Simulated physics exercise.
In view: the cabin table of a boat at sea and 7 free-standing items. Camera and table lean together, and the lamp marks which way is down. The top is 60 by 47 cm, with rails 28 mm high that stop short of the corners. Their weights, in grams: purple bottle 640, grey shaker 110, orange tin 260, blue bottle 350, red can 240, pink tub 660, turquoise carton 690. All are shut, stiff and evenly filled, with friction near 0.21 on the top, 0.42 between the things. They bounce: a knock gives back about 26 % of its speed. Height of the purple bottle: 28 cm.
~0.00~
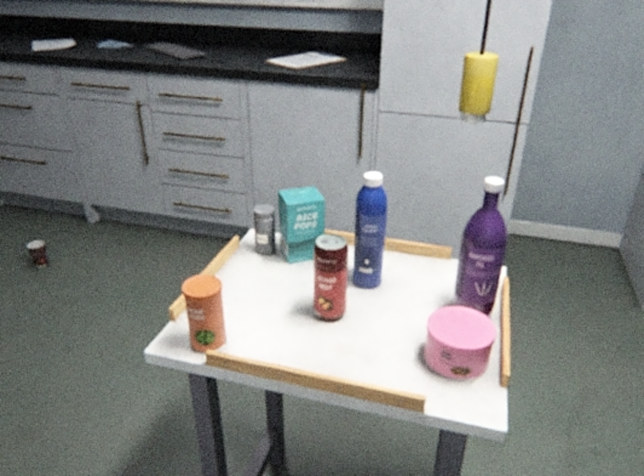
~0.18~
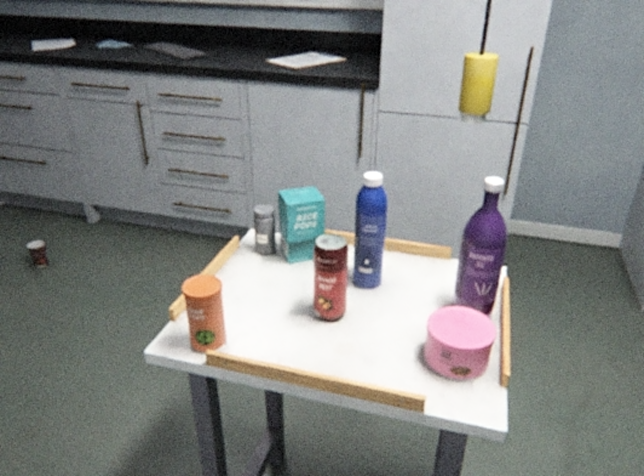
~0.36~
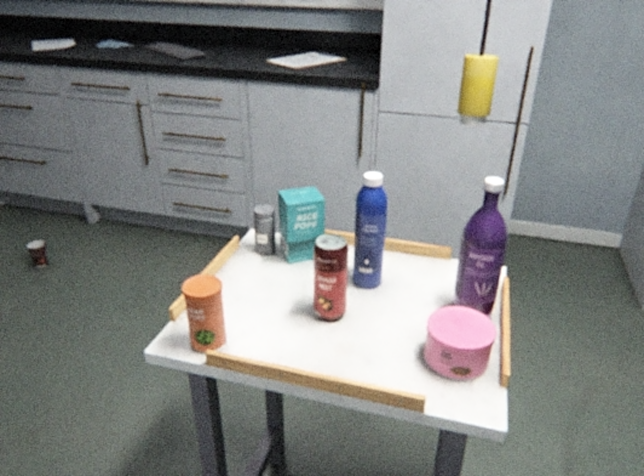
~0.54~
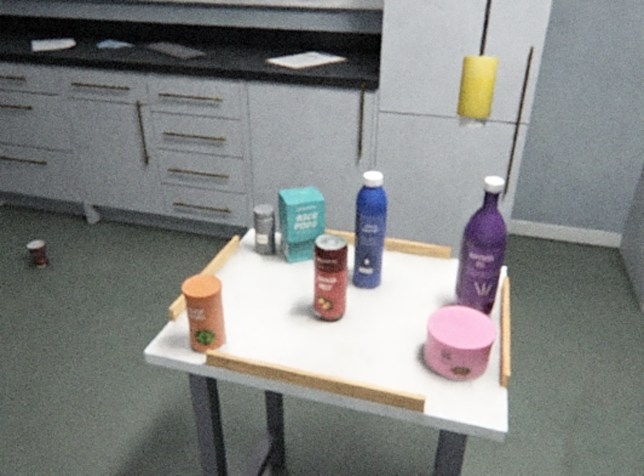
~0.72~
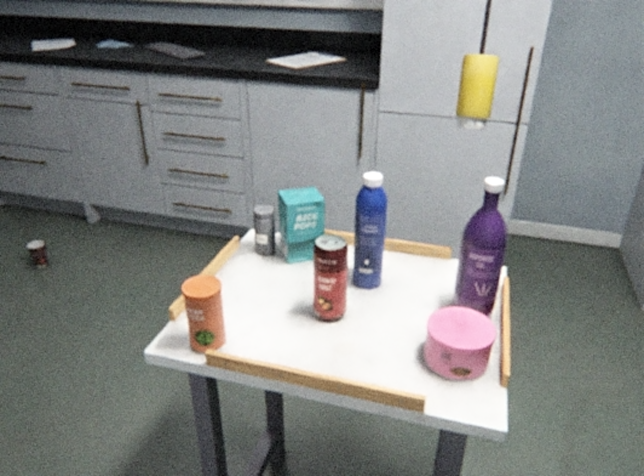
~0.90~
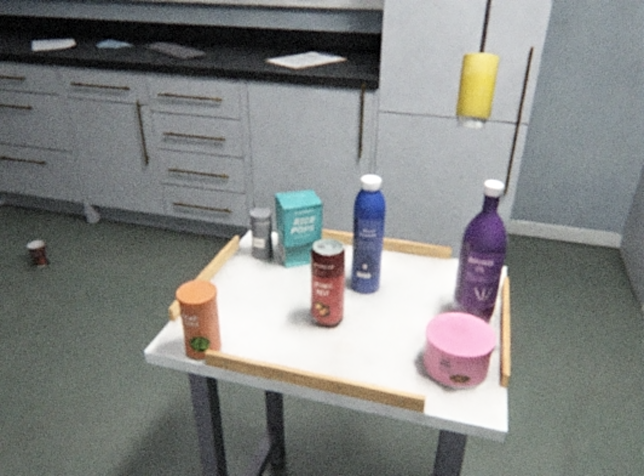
Bottles, cans, a pink tub and a turquoise carton stood still on a small white table with low wooden rails, until several of them, including the orange tin, slid slightly toward the near side.
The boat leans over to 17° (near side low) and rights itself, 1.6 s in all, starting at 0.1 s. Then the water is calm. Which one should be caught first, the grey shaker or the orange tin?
It is the latter, the orange tin.
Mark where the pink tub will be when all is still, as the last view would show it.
Near (464, 389).
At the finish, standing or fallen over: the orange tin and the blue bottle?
The orange tin tips over; the blue bottle keeps standing.
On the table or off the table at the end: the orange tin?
The orange tin finishes off the table.
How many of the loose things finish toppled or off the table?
In all, 1.
After 1.10 s, heel 15°, near side down; grey shaker slid 7 cm near (253, 245); orange tin slid 5 cm near (186, 330); turquoise carton slid 7 cm.
After 1.30 s, heel 8°, near side down; orange tin now off the table; grey shaker slid 14 cm near (240, 260); turquoise carton slid 14 cm.
After 1.40 s, heel 5°, near side down; grey shaker slid 17 cm near (235, 267); red can slid 16 cm; blue bottle slid 17 cm.
After 1.70 s, boat level; grey shaker slid 18 cm near (231, 271); turquoise carton slid 19 cm; blue bottle slid 19 cm.
At rest (2.2 s), off the table, orange tin; not toppled but over 5 cm from the start, purple bottle, grey shaker, blue bottle, red can, pink tub and turquoise carton. Seen from the same camera at the end, grey shaker near (231, 271). Grey shaker was never lost; orange tin went at 1.14 s.
